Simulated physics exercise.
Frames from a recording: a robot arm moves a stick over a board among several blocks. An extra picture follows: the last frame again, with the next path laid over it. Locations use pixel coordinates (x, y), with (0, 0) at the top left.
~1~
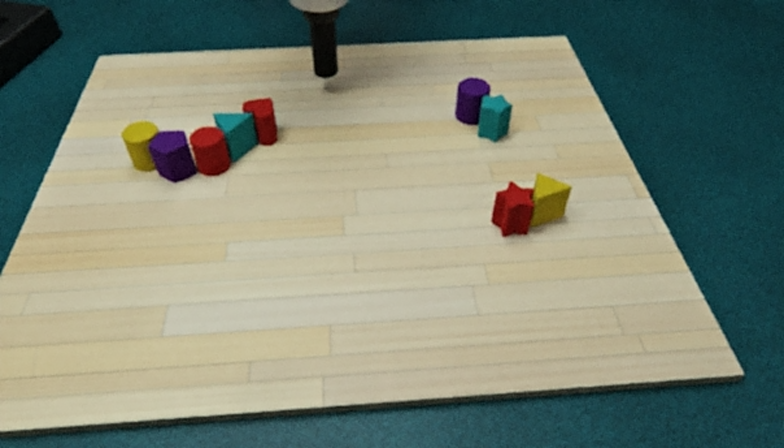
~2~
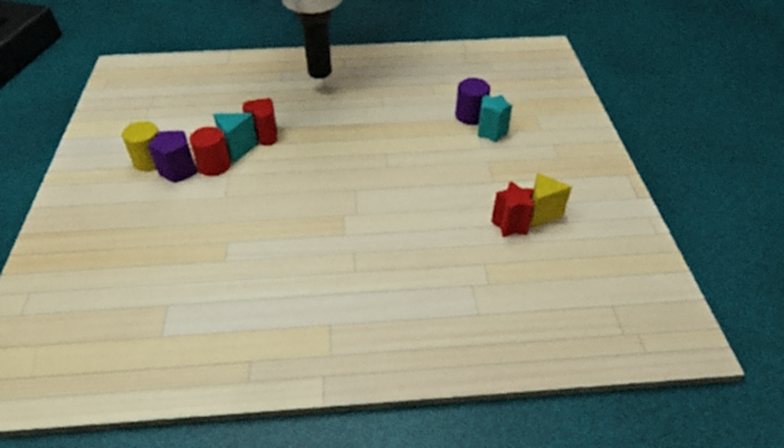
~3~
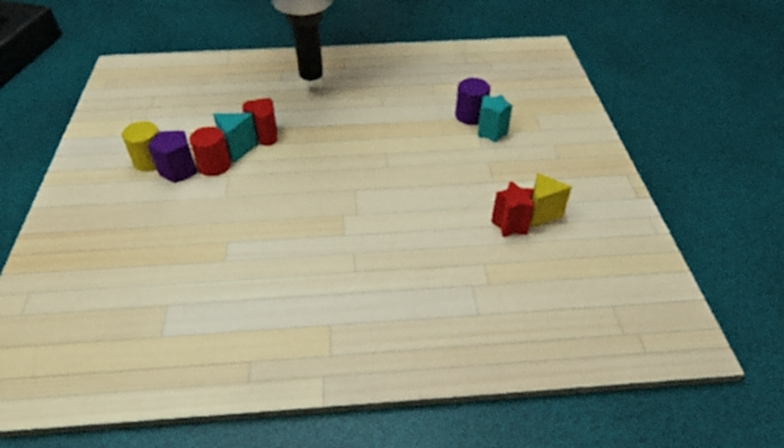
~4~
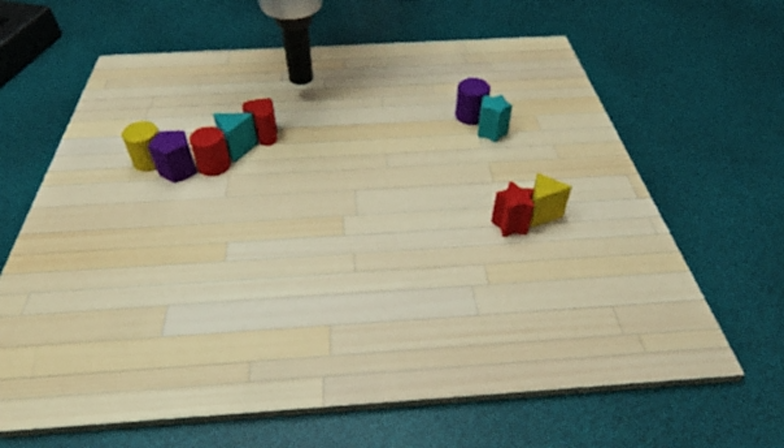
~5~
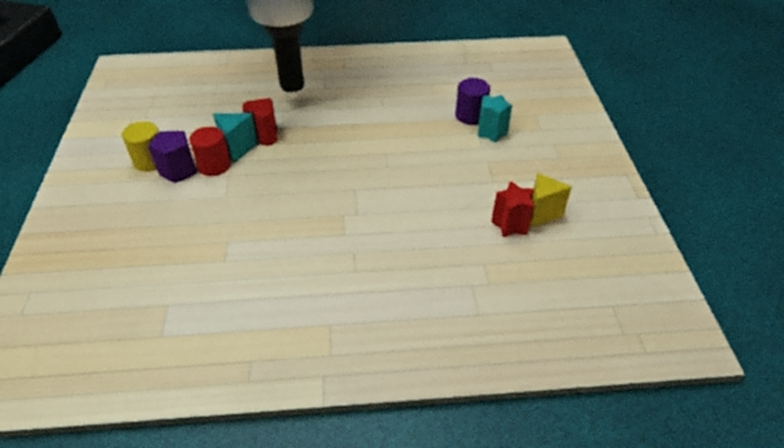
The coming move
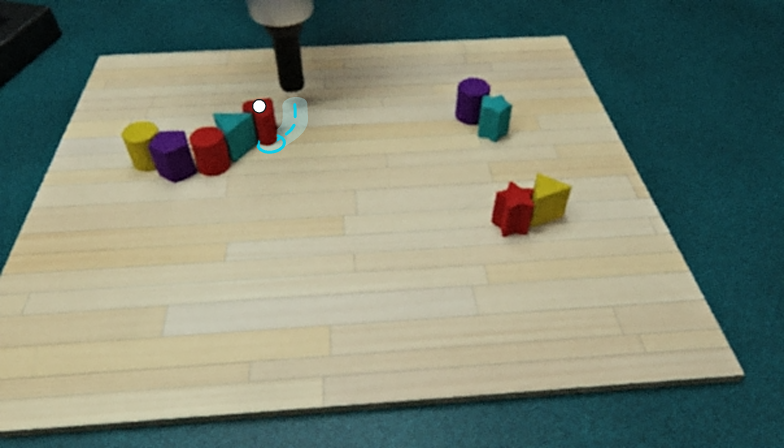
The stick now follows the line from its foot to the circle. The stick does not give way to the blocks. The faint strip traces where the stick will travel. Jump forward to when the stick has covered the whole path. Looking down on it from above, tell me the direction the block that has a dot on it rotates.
It twists clockwise.
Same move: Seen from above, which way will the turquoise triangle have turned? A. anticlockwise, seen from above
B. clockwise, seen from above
Answer: A.
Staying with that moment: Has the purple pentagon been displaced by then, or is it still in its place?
By the time the path is finished, it has hardly shifted at all.
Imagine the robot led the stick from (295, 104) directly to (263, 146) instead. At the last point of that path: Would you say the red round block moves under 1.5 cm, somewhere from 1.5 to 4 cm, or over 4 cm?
It's set to move 1.5-4 cm.
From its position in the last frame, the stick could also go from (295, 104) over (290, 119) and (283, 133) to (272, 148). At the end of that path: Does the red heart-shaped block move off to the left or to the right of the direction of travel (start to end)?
Right-hand side.
The line goes from (295, 104) by way of (295, 118) and (289, 132) to (271, 144); the dot is on the red heart-shaped block.
The first path, step by step. Halfway along, stick (291, 107); nothing pushed yet.
At the end, stick (268, 125); purple pentagon unmoved; red round block unmoved; turquoise triangle (220, 120), turned 35° anticlockwise; red heart-shaped block (244, 106), turned 30° clockwise.
